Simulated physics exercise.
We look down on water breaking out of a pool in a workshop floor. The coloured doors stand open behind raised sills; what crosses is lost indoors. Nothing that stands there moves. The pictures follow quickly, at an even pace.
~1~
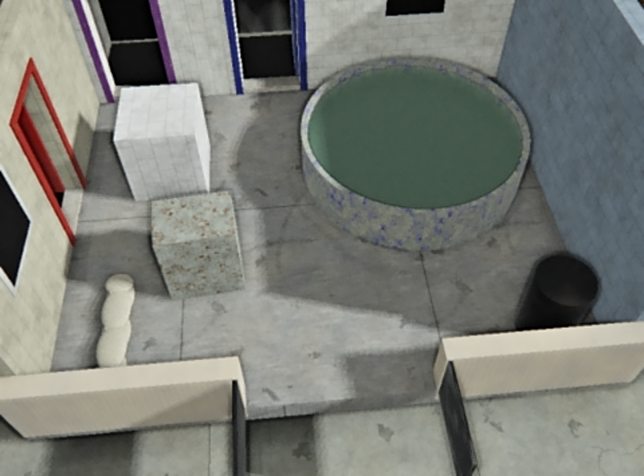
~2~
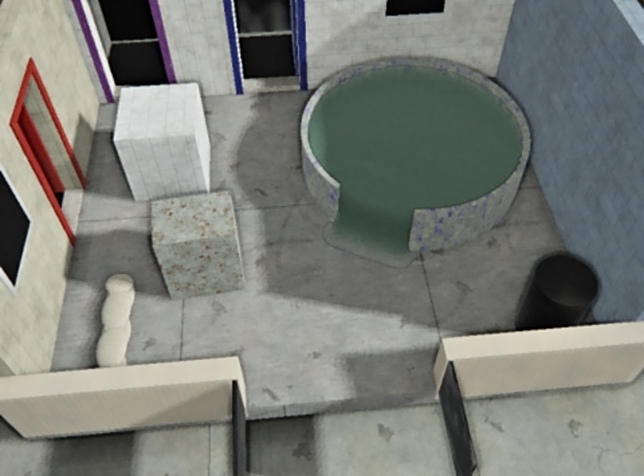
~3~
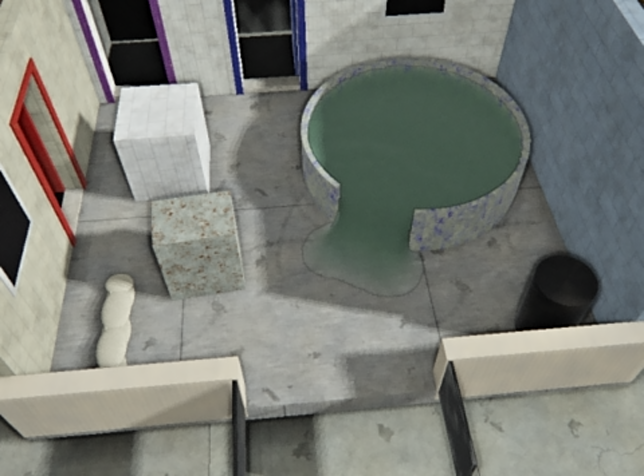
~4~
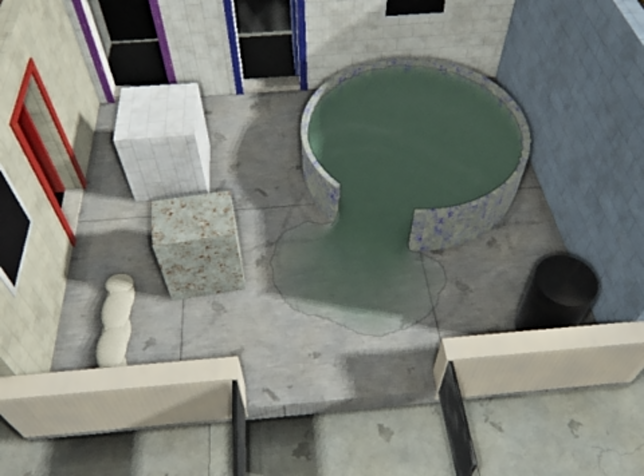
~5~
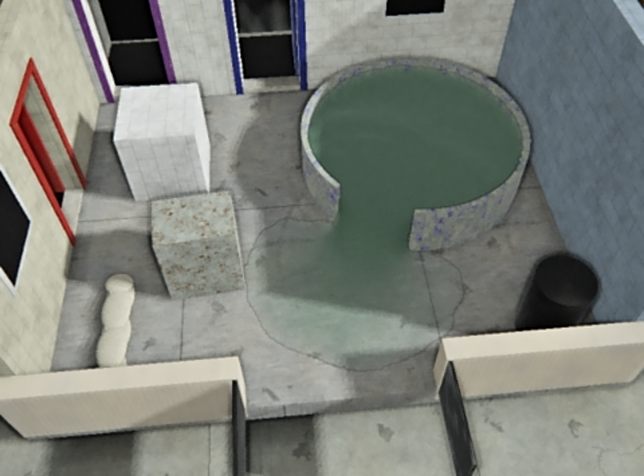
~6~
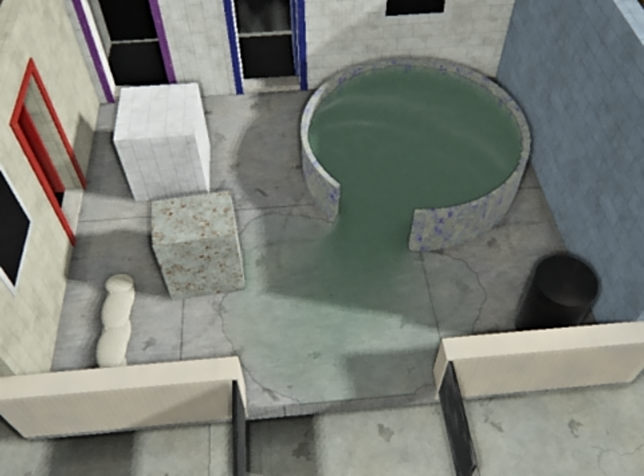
Green water sits still in a round stone pool until a gap opens in the wall's near side and it pours out onto the grey floor. It spreads toward the viewer in a widening, thinning sheet, passing the speckled block and reaching the area near the opening between the low front walls.
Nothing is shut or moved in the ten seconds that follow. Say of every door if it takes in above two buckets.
The blue door stays under that; the purple door stays under that; the red door takes more than that.
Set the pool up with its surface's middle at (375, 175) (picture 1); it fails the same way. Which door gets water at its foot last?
The blue one.
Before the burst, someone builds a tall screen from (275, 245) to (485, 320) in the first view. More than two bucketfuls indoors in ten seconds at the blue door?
In short: The blue one goes over.
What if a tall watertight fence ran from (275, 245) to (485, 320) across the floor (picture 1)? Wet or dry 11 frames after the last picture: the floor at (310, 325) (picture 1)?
Verdict: Dry.
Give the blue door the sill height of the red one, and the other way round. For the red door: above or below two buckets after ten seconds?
In short: The red door is under.
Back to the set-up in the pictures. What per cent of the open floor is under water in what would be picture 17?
Some 40 per cent.
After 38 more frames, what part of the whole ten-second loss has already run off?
Some 70 per cent.
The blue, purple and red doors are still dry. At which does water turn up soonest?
It is the door marked red.
A moment on, water covers 30 % of the floor; the blue door not reached, the purple door not reached, the red door not reached.
Next, water covers 40 % of the floor; the blue door not reached, the purple door not reached, the red door not reached.
Then, water covers 60 % of the floor; the blue door not reached, the purple door not reached, the red door wet at the sill, nothing in.
Later, water covers 85 % of the floor; the blue door wet at the sill, nothing in, the purple door under two buckets in, the red door over two buckets in.
In the end, water covers 95 % of the floor; the blue door wet at the sill, nothing in, the purple door under two buckets in, the red door over two buckets in.
